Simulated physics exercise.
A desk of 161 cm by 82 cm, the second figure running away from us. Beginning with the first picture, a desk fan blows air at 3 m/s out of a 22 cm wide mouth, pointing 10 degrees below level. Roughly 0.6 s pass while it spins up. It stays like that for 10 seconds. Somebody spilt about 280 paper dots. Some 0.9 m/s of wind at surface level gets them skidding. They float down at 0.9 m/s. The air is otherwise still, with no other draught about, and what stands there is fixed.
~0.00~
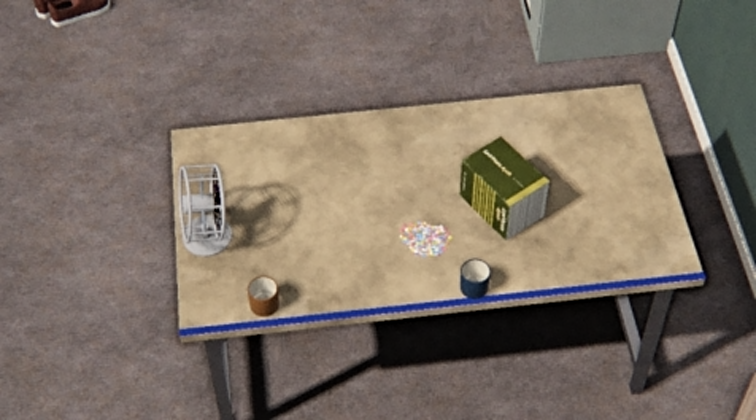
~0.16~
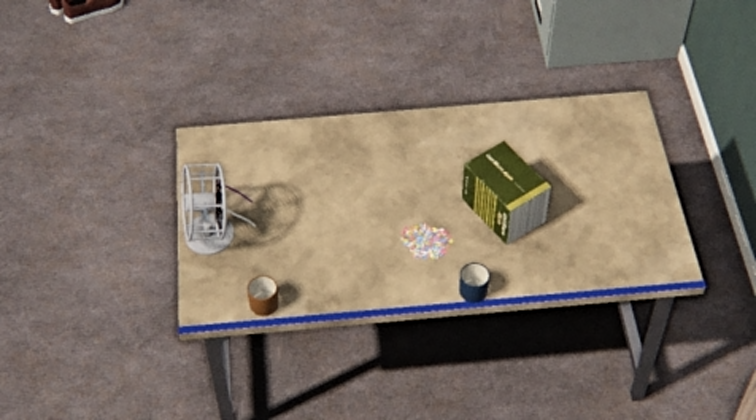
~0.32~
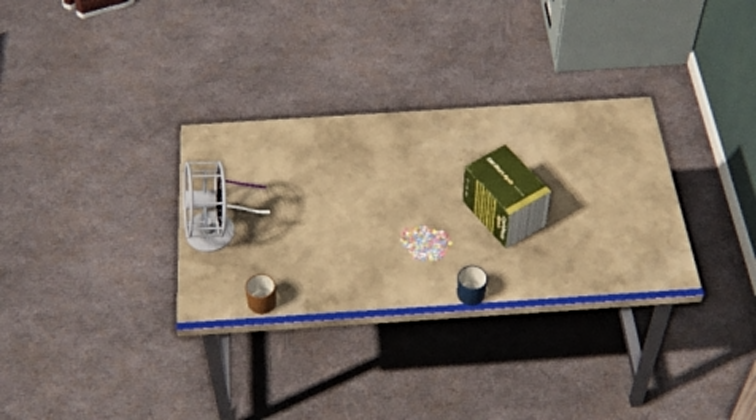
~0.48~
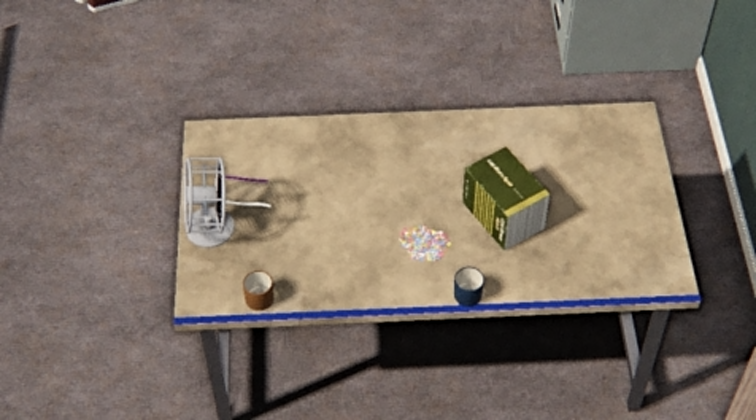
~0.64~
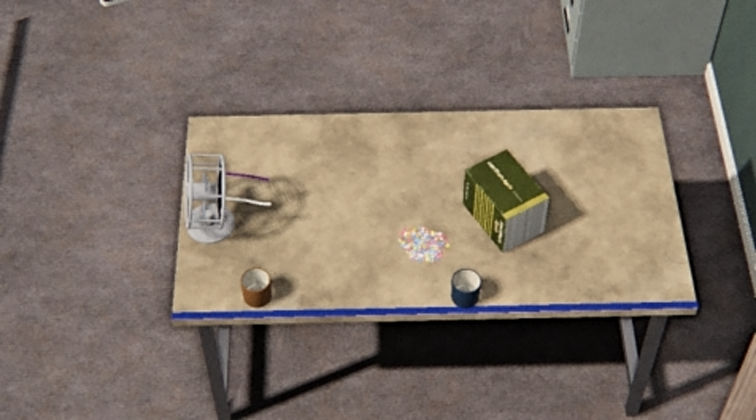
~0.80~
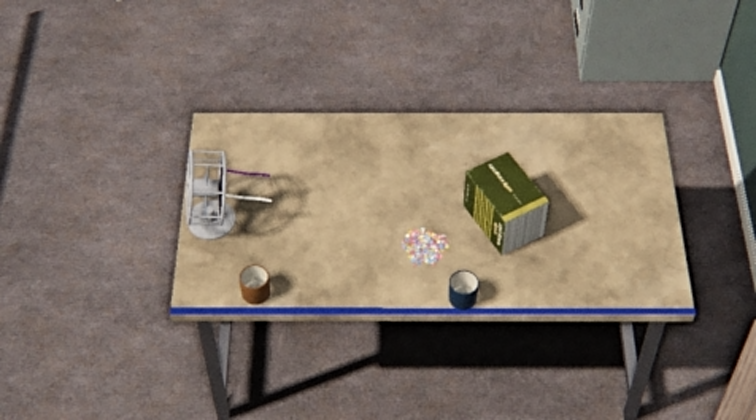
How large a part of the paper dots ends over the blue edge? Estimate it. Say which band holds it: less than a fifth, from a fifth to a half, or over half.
The band that holds it is over one half.
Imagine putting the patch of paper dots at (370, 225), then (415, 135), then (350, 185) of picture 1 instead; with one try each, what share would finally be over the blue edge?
First try 90 %, second 0 %, third 0 %.
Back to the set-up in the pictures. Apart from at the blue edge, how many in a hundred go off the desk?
I would say close to 0 %.
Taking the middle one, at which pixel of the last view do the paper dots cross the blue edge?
(519, 315).
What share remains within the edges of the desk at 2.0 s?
Estimate: Around 1 percent.
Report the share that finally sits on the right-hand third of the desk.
Something close to 0 % ends up there.
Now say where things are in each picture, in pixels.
In the first picture, the middle of the paper dots is near (426, 240), none has stirred yet and the mouth of the desk fan is at (202, 204).
In the second picture, the middle of the paper dots is near (427, 243), none has stirred yet and the blue edge is centred on (445, 310).
In the third picture, the middle of the paper dots is near (426, 245), none has stirred yet, the top of a mug is at (472, 278) and the top of a book is at (507, 179).
In the fourth picture, the middle of the paper dots is near (425, 245) and none has stirred yet.
In the fifth picture, the middle of the paper dots is near (424, 246) and none has stirred yet.
In the sixth picture, the middle of the paper dots is near (425, 247), the farthest in sight from the desk fan is at (447, 246) and about 10 % have left their places.
After 2.0 s the count stands so, 99 % are over the blue edge.
After 3.2 s the count stands so, 100 % are over the blue edge.
After 5.5 s the count stands so, 100 % are over the blue edge.
After 10.0 s, at the end, 100 % are over the blue edge.
